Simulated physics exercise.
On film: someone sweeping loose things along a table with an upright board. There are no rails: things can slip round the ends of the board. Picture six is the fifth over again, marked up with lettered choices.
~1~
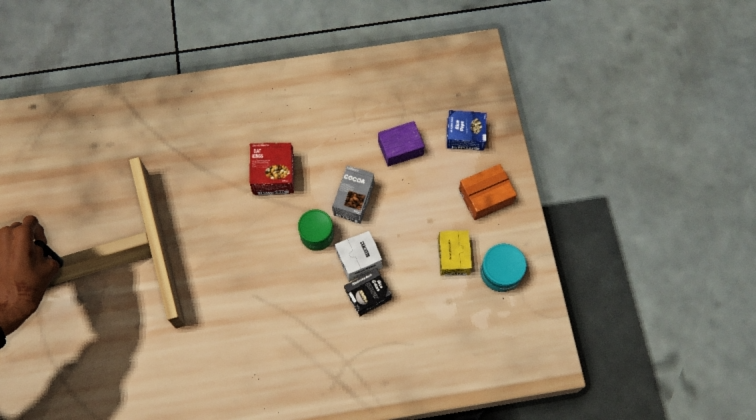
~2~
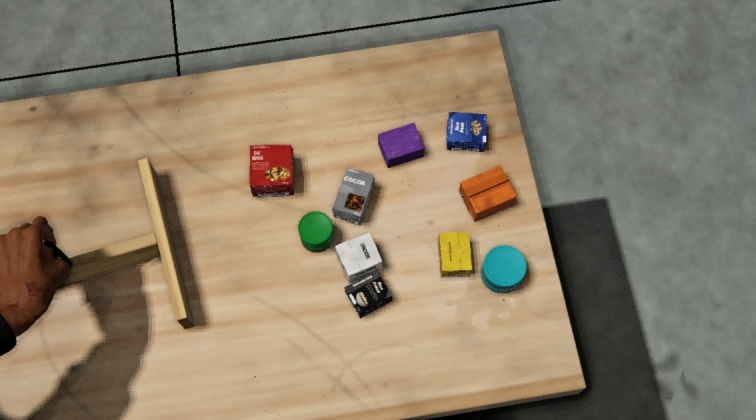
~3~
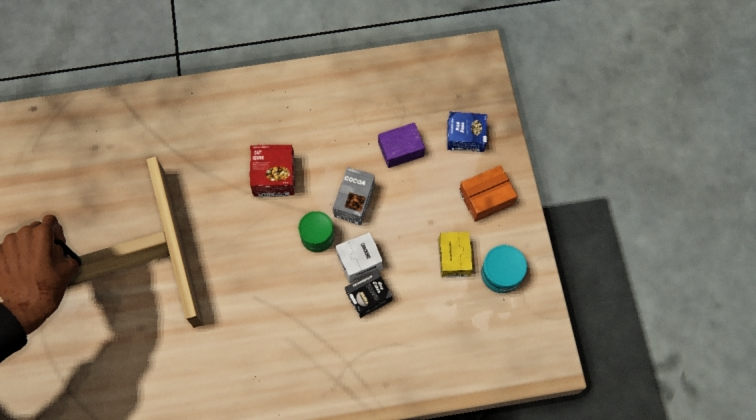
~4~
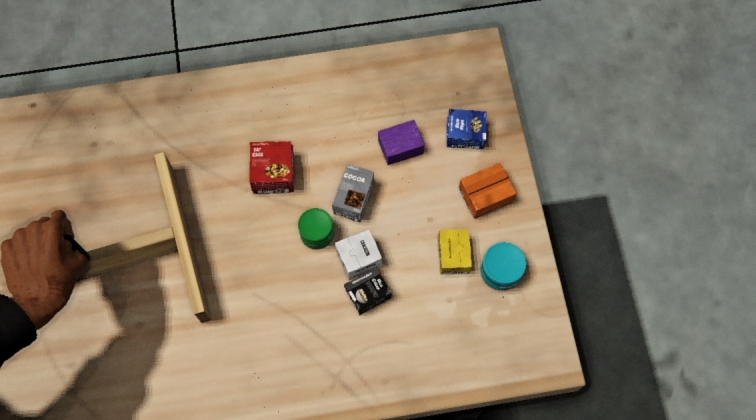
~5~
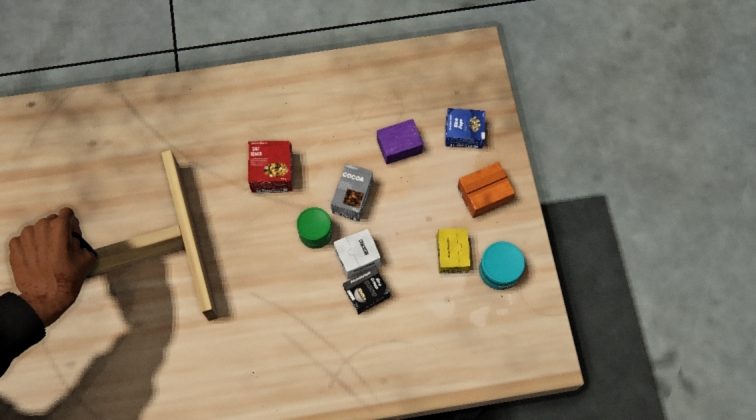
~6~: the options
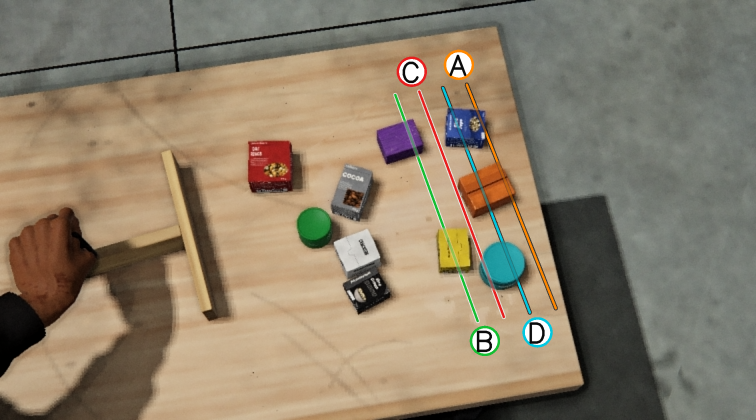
The footage shows a hand sliding an upright wooden board slowly to the right across a wooden table, while the small coloured boxes, packets and round tubs spread out ahead of it stay in place, untouched by the board.
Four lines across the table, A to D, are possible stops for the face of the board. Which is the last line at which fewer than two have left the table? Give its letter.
C is the last line within the limit.
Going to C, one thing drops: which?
The blue box.
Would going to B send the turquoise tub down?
No.
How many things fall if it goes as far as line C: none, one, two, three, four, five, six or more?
By then, one.
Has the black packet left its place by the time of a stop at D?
Yes.
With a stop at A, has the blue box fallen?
Yes.
On the copy, A at (509, 191); B at (435, 203); C at (460, 199); D at (484, 195).
On C. First, board (284, 213); red packet (295, 159); orange box (486, 191).
Then, board (382, 198); blue box (468, 127); yellow packet (458, 250).
Finally, board (458, 186); blue box over the edge; yellow packet (528, 228); one fallen.
By contrast, A drops five; B is within the limit but short; D drops four.
